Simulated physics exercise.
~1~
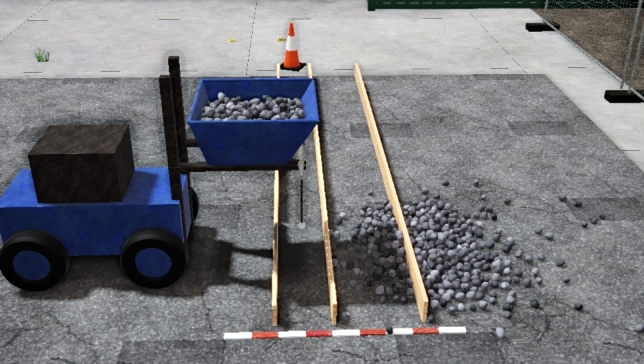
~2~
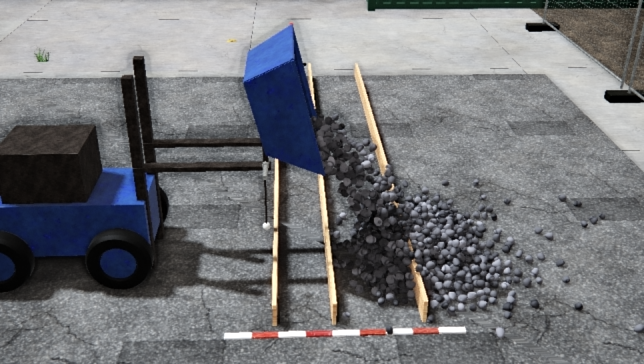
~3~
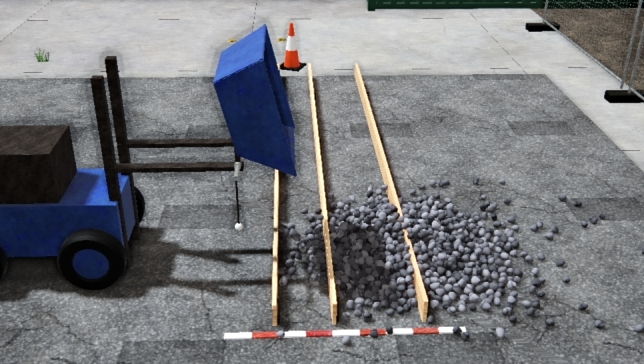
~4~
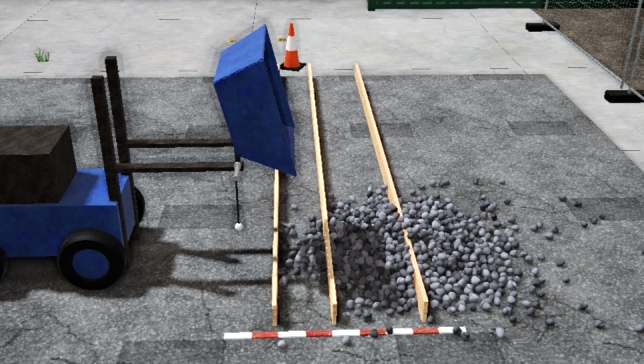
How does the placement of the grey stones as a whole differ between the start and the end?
At the start some of the stones sit in the raised blue skip and the rest lie in a heap on the ground. At the end they all lie on the ground around the planks, so their overall middle is lower and a little further right.
